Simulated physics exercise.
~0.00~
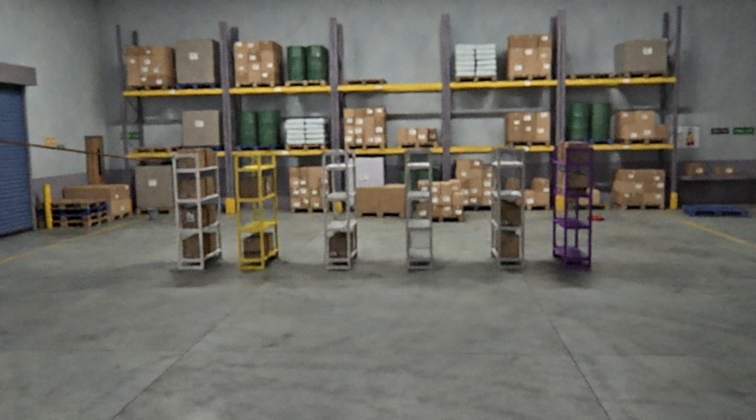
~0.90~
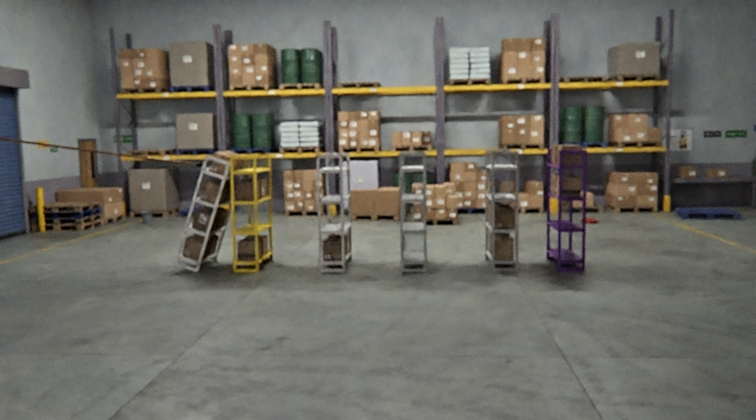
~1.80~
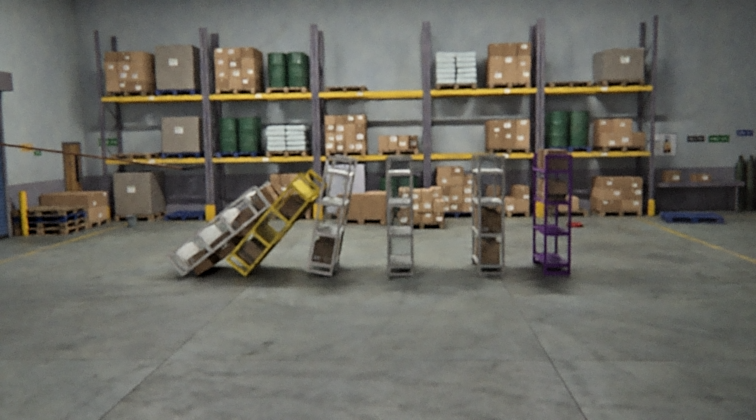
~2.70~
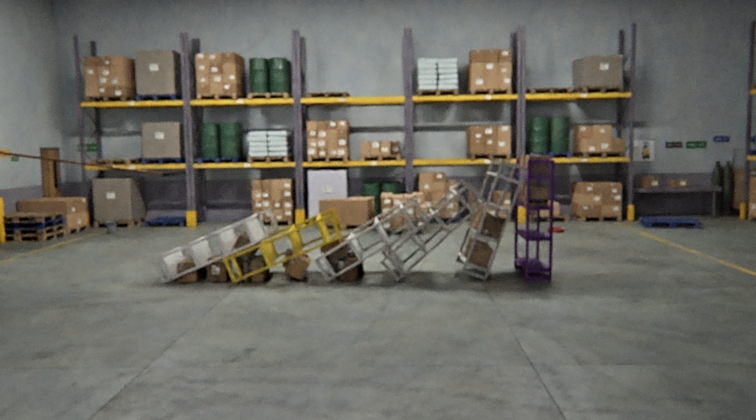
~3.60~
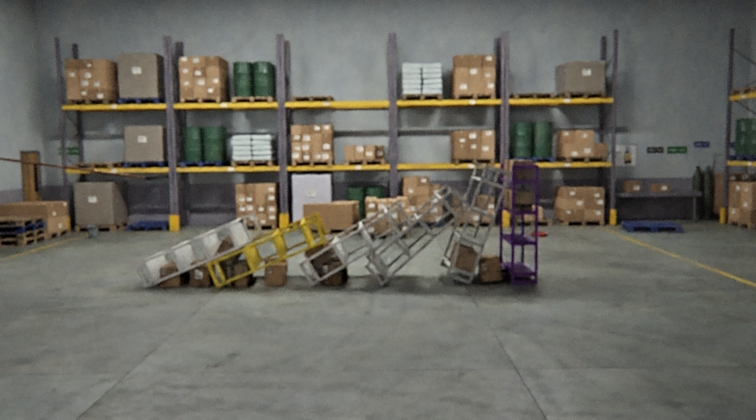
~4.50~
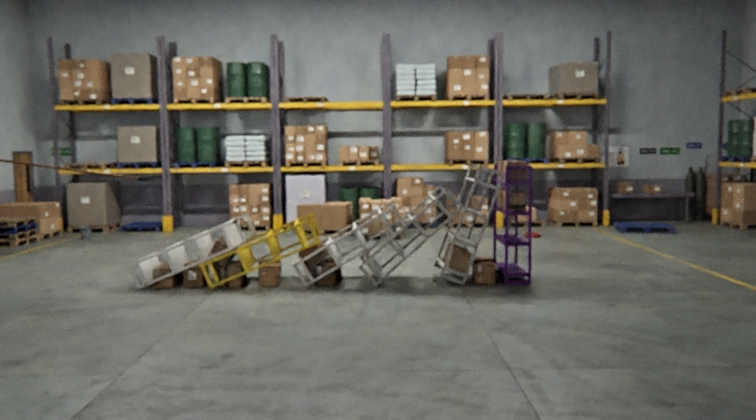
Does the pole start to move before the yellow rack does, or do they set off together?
The pole starts to move first, tilting the end rack while the yellow rack is still upright. The yellow rack only begins to tip afterwards.
A thin pole reaching in from the left pushes the first of six light racks in a warehouse to the right, and the yellow rack and three grey ones tip in turn, spilling cartons, while the purple rack at the right end stays standing.
